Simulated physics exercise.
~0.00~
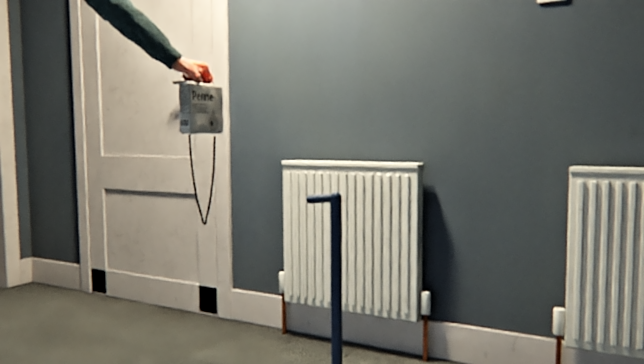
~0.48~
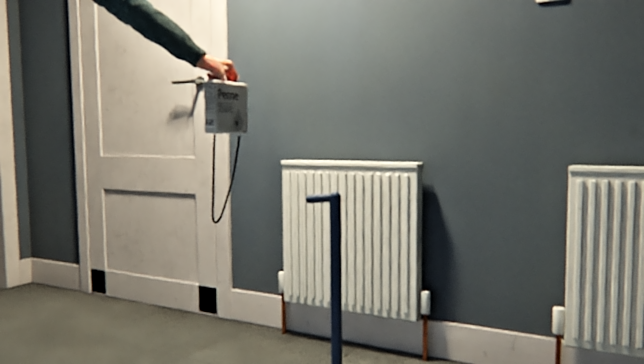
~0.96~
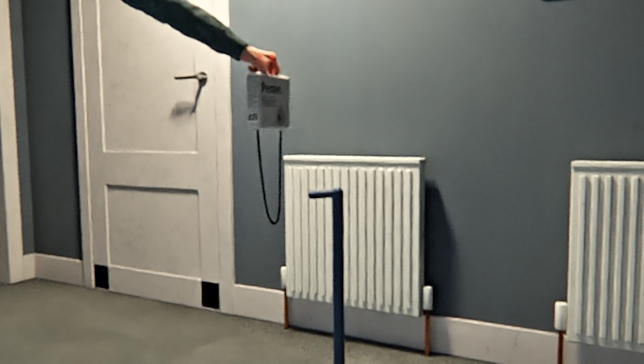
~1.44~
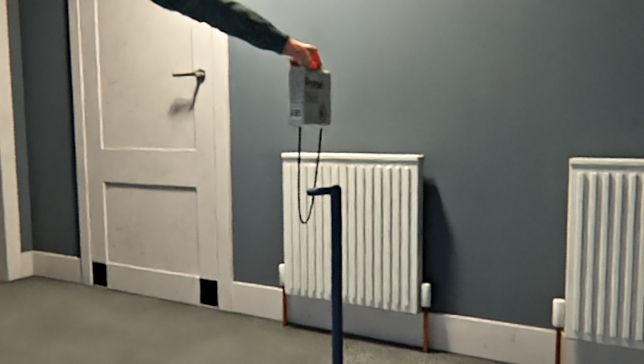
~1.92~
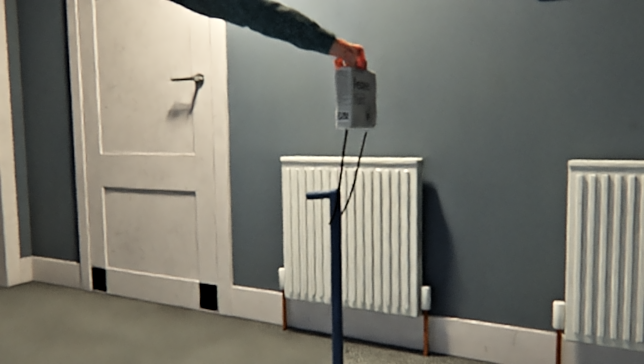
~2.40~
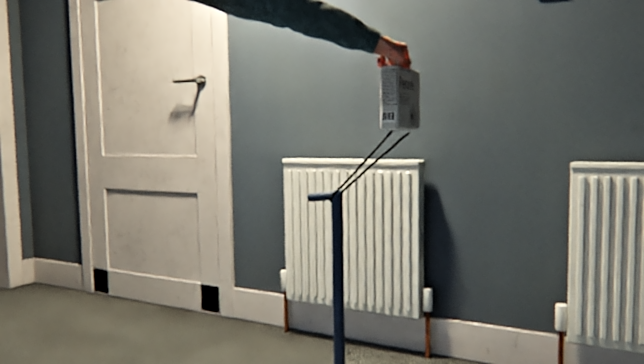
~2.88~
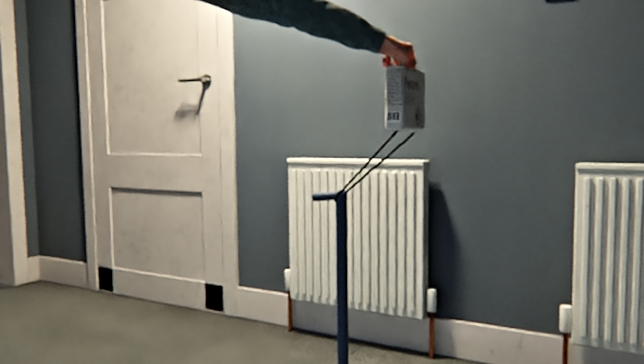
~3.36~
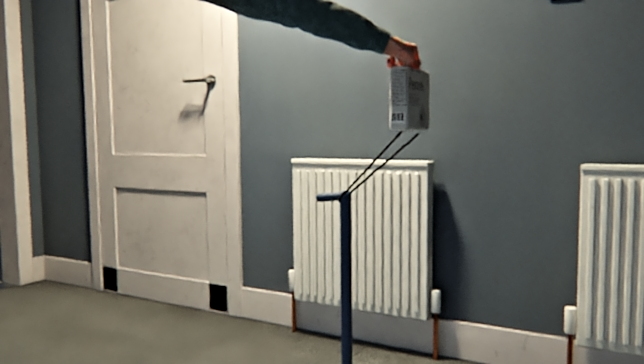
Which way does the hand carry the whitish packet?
It carries the packet to the right, from in front of the door to just past the dark blue post.
